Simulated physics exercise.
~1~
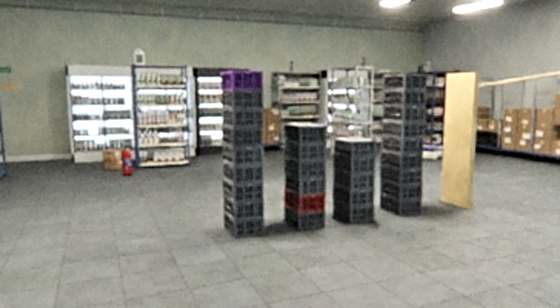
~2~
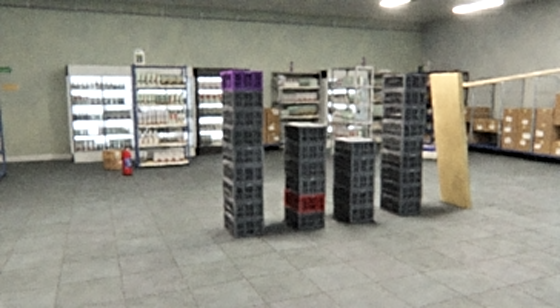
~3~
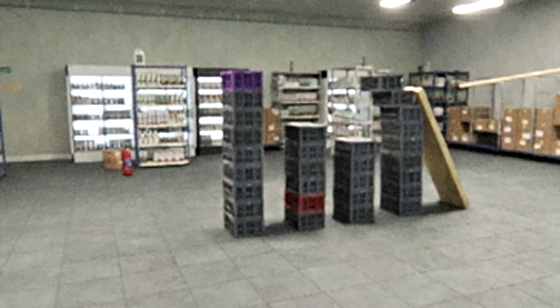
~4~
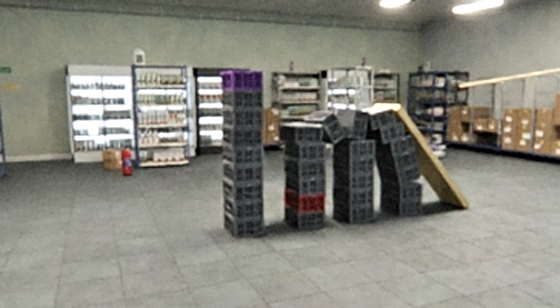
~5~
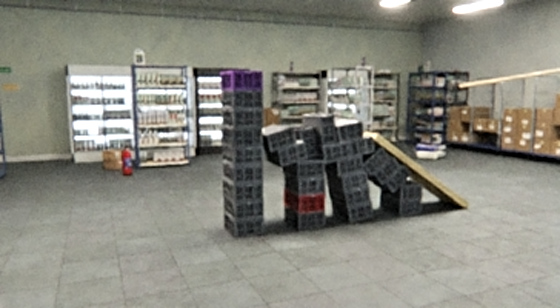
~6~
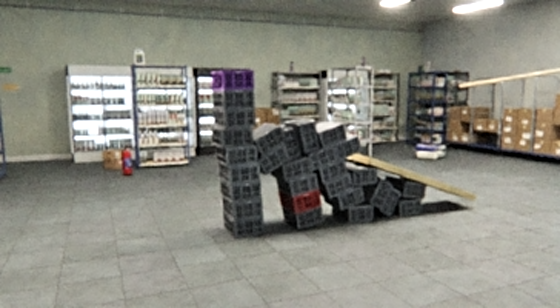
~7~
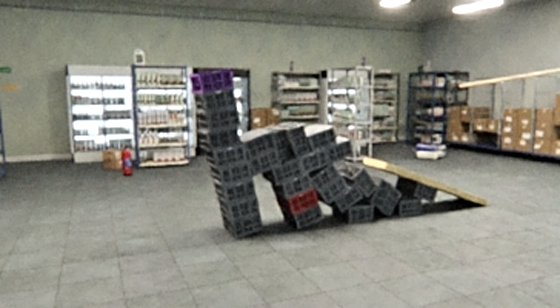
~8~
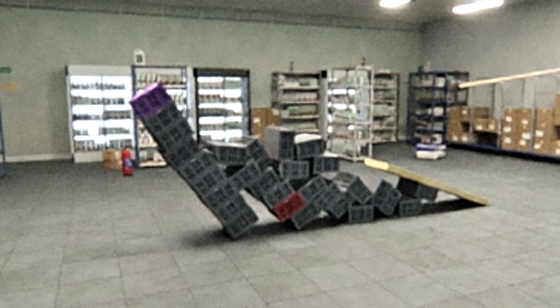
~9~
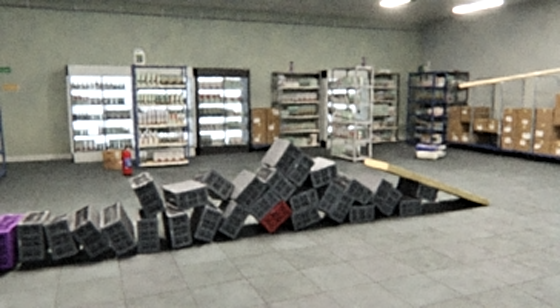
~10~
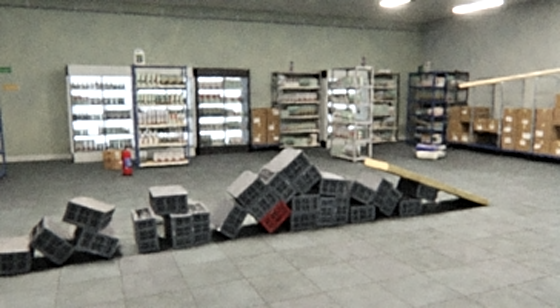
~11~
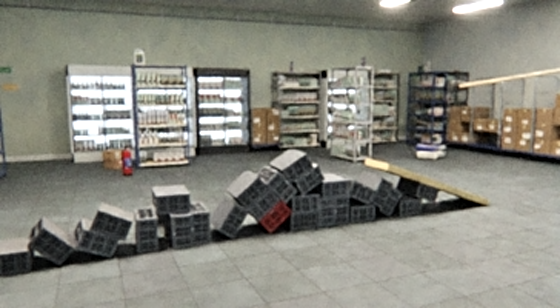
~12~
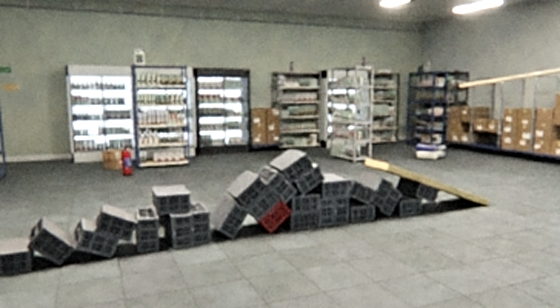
The video shows a board tipping left into a row of four dark crate stacks in a shop, toppling them one after another until the tallest, purple-topped stack crashes leftward. The crates end in a long, jumbled line across the floor, a red one among them, with the board lying at the right.
